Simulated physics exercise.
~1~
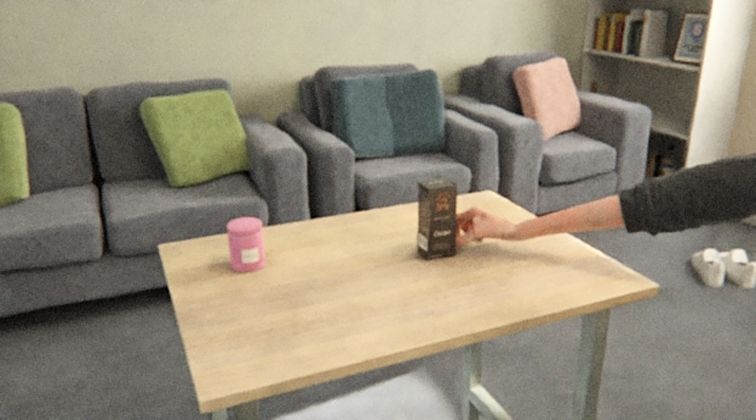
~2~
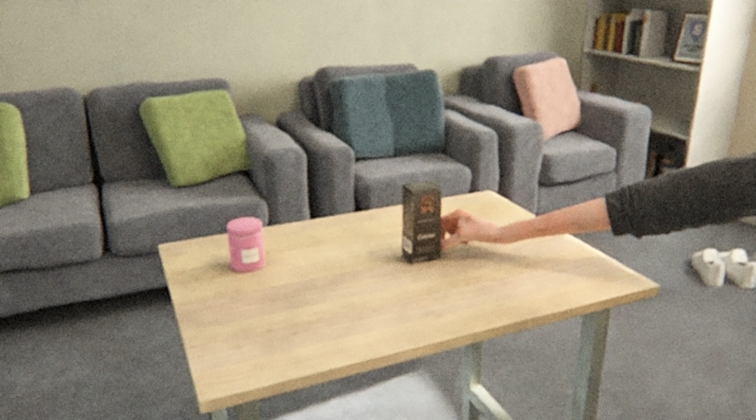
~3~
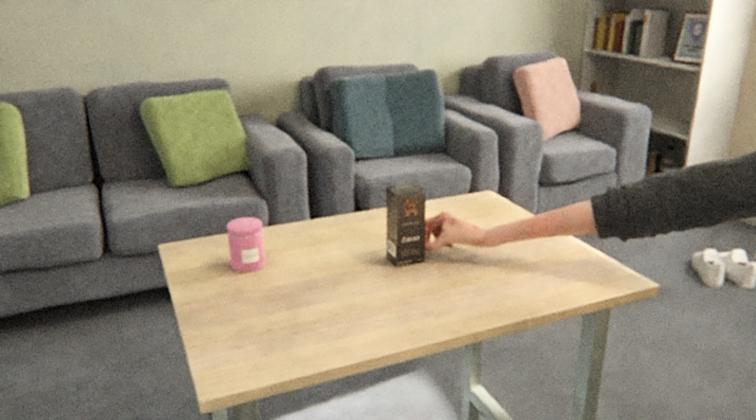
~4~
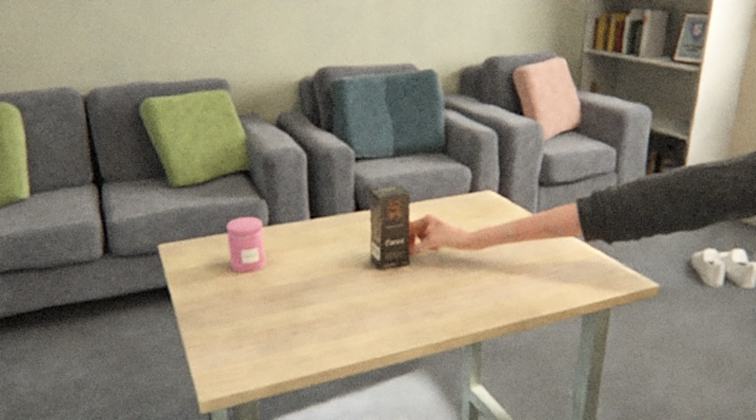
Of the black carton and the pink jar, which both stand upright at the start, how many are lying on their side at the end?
None of them are. The black carton has slid to the left but still stands, and the pink jar remains upright in its place.
